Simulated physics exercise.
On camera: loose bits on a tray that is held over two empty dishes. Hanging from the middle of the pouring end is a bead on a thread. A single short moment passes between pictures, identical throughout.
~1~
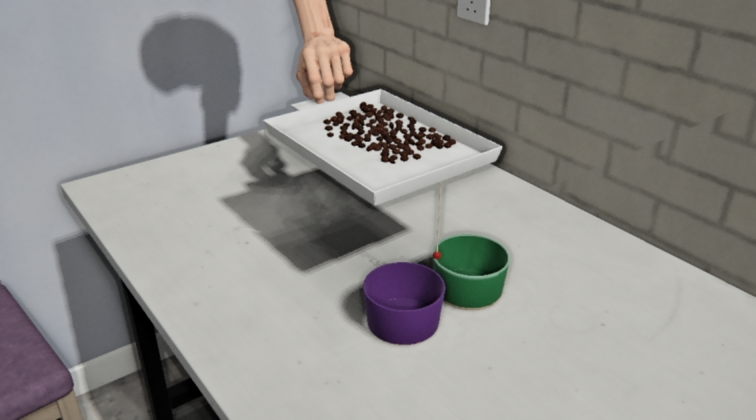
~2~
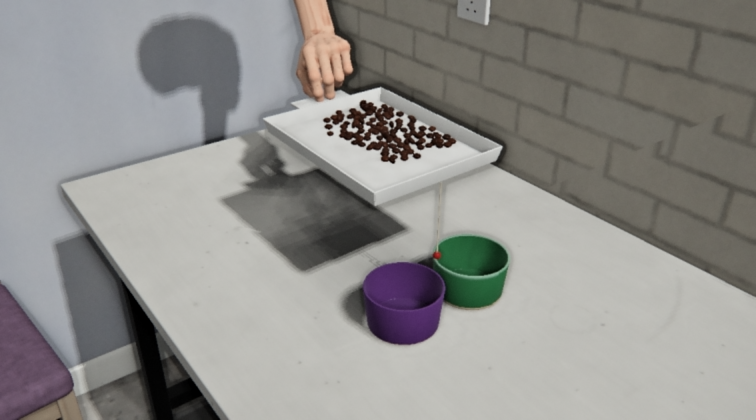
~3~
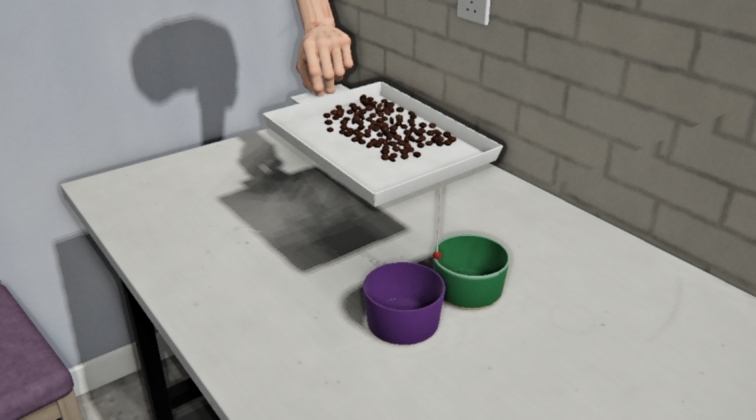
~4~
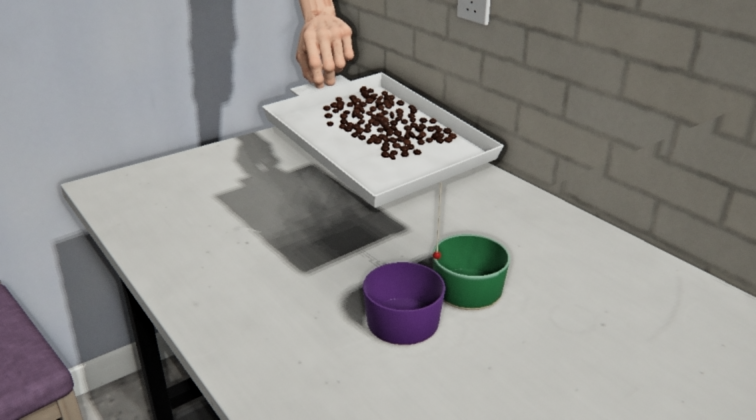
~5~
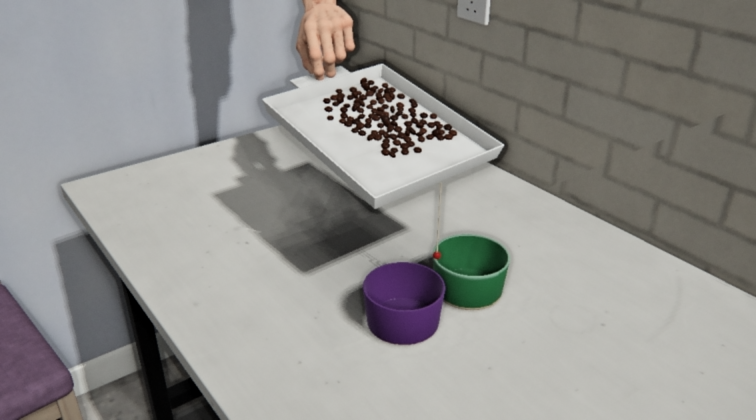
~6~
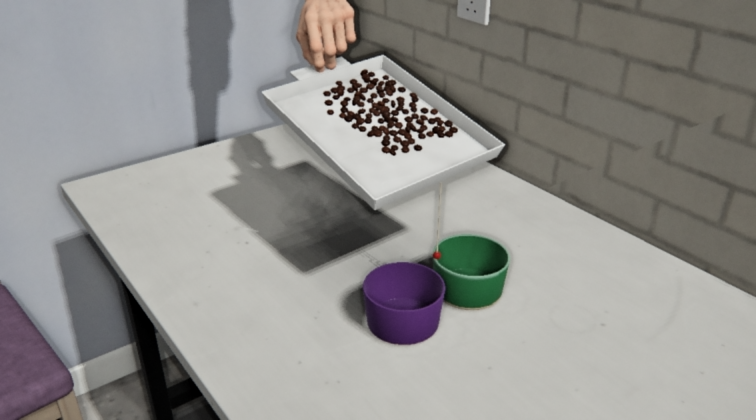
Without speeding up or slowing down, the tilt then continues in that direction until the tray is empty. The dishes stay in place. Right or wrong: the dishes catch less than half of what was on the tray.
Wrong - they catch more than half.
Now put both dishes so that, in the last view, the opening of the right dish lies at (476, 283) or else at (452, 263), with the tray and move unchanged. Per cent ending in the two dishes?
Around 60 and then 70 per cent.
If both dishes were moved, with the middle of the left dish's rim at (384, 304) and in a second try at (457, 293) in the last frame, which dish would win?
Well, first the one further left, then the one further left.
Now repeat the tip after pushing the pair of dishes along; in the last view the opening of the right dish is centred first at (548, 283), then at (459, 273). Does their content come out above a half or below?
Try 1: Not up to half; try 2: In excess of half.
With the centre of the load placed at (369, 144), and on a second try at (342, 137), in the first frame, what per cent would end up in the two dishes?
Shares in turn: 70 % and 70 %.
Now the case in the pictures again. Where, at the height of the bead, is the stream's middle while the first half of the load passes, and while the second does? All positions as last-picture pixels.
Near (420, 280) and later near (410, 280).
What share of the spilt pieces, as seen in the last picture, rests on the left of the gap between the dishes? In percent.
It comes out at roughly 20 percent.
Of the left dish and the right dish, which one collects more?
More winds up in the leftward dish.
Shortly afterwards, tray tipped steeply; all but a few on the tray; only a few in the air.
Next, tray tipped right over; near two thirds on the tray; a little in the left dish; a little outside both; a little in the air.
Some moments later, tray tipped past a quarter turn; near two thirds in the left dish; near a third outside both.
In the end, tray tipped past a quarter turn; near two thirds in the left dish; none at all in the right dish; near a third outside both.
